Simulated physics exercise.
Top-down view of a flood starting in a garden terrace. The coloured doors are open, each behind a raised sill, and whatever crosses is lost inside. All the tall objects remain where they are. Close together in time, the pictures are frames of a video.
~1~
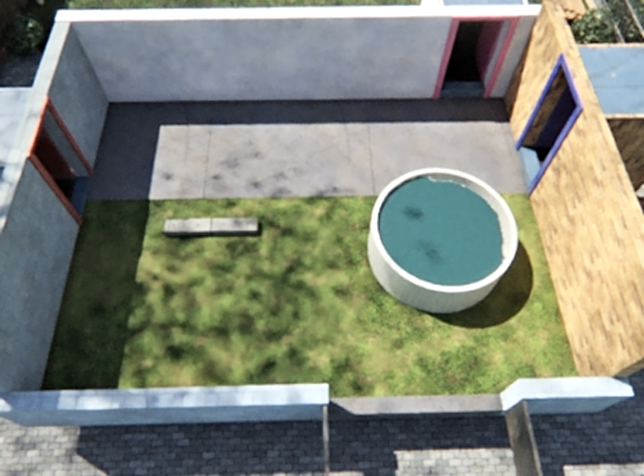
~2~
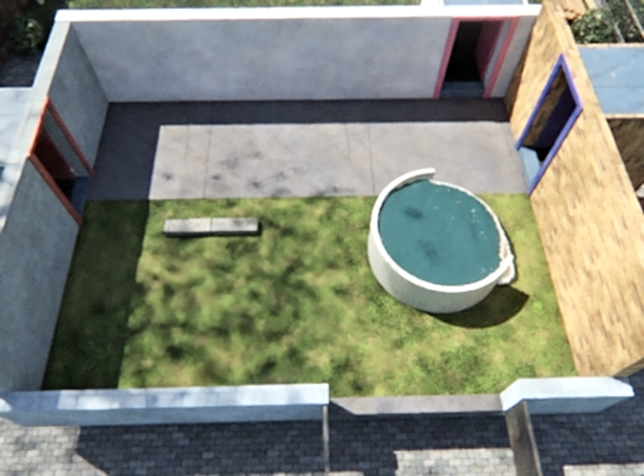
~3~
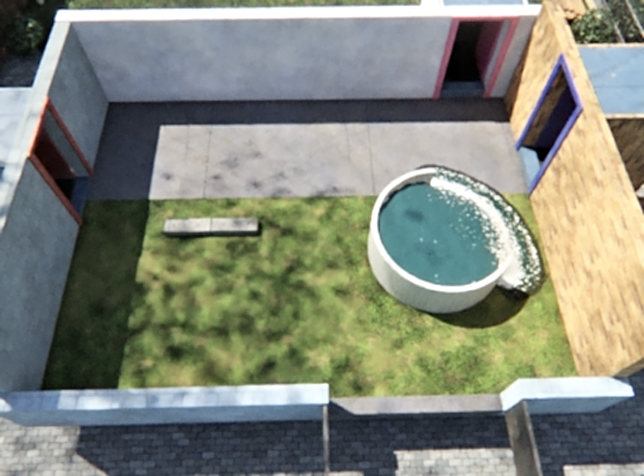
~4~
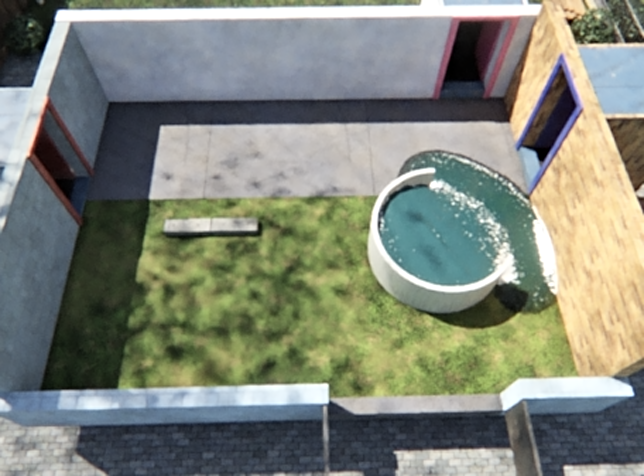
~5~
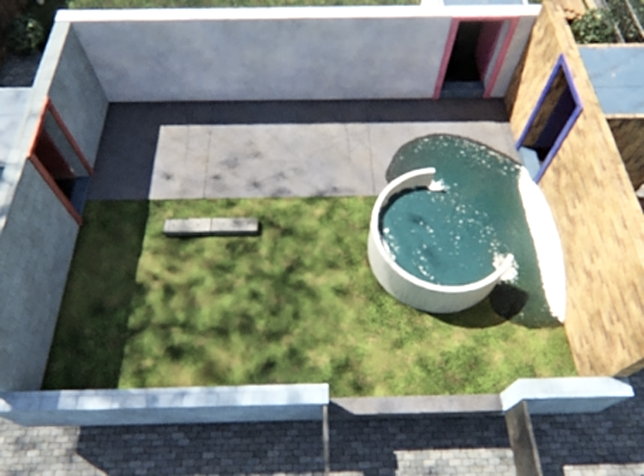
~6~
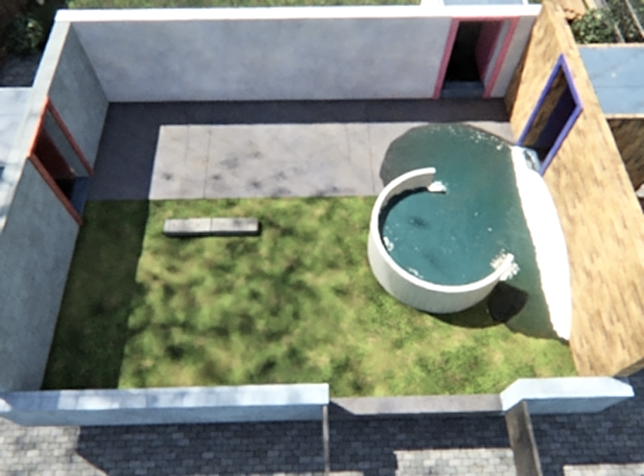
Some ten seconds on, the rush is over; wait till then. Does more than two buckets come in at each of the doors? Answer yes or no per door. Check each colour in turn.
The red door yes, the blue door yes, the pink door yes.
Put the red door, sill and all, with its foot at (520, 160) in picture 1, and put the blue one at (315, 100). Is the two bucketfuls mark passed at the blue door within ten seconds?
The blue door stays below.
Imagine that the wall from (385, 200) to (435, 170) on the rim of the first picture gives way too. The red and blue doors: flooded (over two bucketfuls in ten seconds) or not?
Lab note: Red door over threshold; blue door under threshold.
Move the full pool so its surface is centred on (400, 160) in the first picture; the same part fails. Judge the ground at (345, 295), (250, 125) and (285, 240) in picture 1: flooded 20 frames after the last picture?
First one stays unwetted, next one gets inundated, last one stays unwetted.
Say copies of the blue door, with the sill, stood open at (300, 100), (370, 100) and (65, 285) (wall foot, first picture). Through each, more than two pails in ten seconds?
First falls short, then falls short, then falls short.
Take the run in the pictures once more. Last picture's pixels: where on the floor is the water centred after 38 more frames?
The water's middle lies around (371, 203).
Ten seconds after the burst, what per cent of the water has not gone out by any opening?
I'd put it near 78 %.
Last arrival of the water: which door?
Answer is the red one.
A moment on, water covers 20 % of the floor; the red door not reached, the blue door over two buckets in, the pink door wet at the sill, nothing in.
Next, water covers 25 % of the floor; the red door not reached, the blue door over two buckets in, the pink door over two buckets in.
Then, water covers 45 % of the floor; the red door not reached, the blue door far over two buckets in, the pink door far over two buckets in.
Later, water covers 80 % of the floor; the red door under two buckets in, the blue door far over two buckets in, the pink door far over two buckets in.
In the end, water covers 95 % of the floor; the red door over two buckets in, the blue door far over two buckets in, the pink door far over two buckets in.
